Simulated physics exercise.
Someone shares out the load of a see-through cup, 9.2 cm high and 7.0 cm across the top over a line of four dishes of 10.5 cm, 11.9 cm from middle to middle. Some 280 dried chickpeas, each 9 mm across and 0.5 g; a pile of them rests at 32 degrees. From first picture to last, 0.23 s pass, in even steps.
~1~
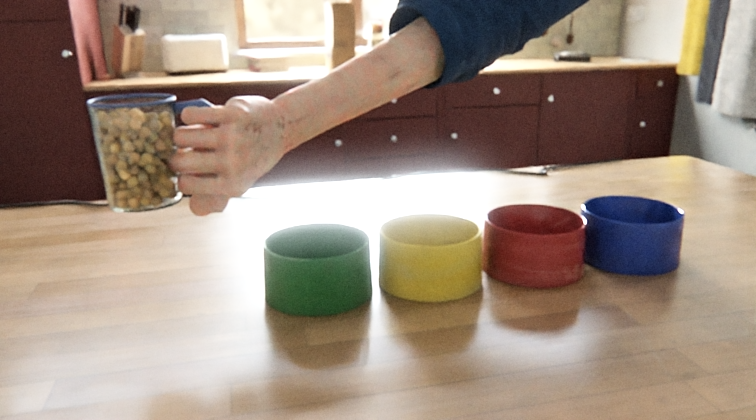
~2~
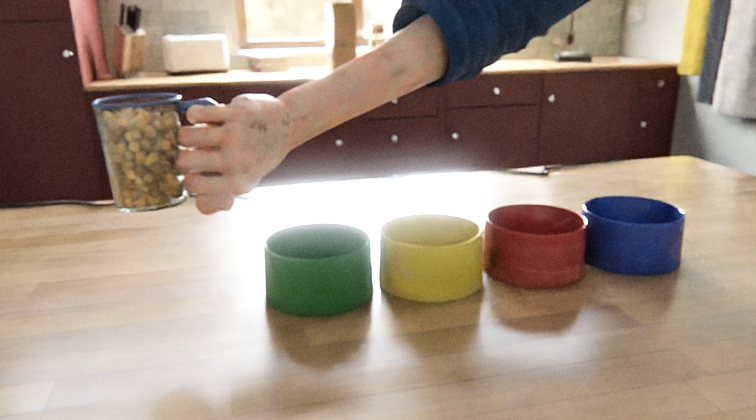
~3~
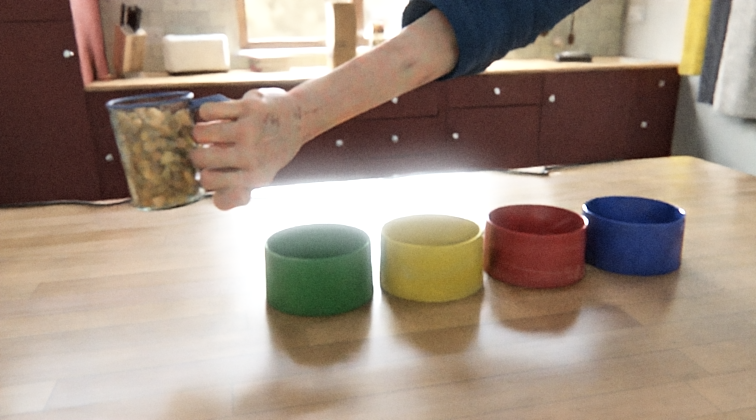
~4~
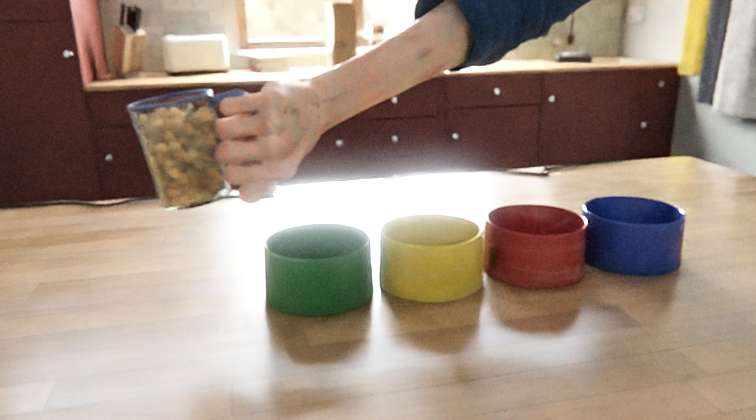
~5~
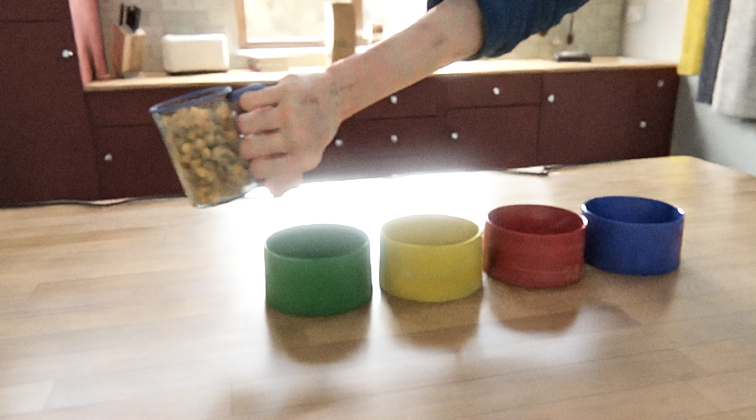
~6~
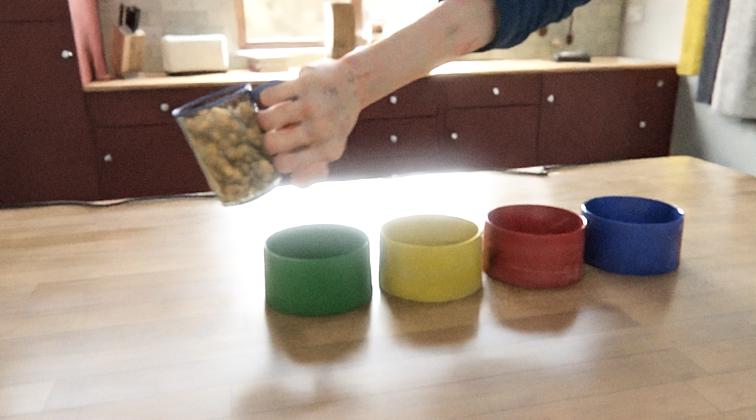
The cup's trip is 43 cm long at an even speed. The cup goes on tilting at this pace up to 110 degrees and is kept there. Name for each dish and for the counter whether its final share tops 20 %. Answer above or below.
Red: Above, blue: Below, green: Below, yellow: Below, counter: Below.
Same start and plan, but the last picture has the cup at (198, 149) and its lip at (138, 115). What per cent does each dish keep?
Red 50; blue 0; green 0; yellow 40.
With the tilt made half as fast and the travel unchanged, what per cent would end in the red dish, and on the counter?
Then: Red 90; counter 0.
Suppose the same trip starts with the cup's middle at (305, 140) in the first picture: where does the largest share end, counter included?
The winner: Blue.
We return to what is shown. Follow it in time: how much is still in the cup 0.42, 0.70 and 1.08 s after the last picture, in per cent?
About 100, 100, 65.
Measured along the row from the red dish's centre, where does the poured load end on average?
Some 1 cm to the left.
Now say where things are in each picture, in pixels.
Cup at (139, 152), tilt 0 degrees, lip at (89, 102), moved 0.0 cm; middle of the pieces at (143, 159); green dish at (317, 240); yellow dish at (430, 229); red dish at (535, 219); blue dish at (632, 210), in the first picture.
Cup at (145, 152), tilt 1 degrees, lip at (95, 103), moved 0.4 cm; middle of the pieces at (149, 158), in the second picture.
Cup at (160, 151), tilt 4 degrees, lip at (109, 105), moved 1.7 cm; middle of the pieces at (165, 157), in the third picture.
Cup at (184, 150), tilt 8 degrees, lip at (130, 107), moved 3.8 cm; middle of the pieces at (189, 155), in the fourth picture.
Cup at (208, 148), tilt 13 degrees, lip at (152, 110), moved 6.0 cm; middle of the pieces at (214, 153), in the fifth picture.
Cup at (233, 147), tilt 18 degrees, lip at (175, 114), moved 8.2 cm; middle of the pieces at (238, 152); green dish at (317, 240); yellow dish at (430, 229); red dish at (535, 219); blue dish at (632, 210), in the sixth picture.
Then, 0.42 s after the last picture, tilt 62 degrees; cup holds 100 %.
Then, 0.70 s after the last picture, tilt 92 degrees; cup holds 100 %.
Then, 1.08 s after the last picture, tilt 110 degrees; cup holds 65 %, red 30 %.
In the end, red 95 %, blue 0 %, green 0 %, yellow 0 %, counter 5 %.
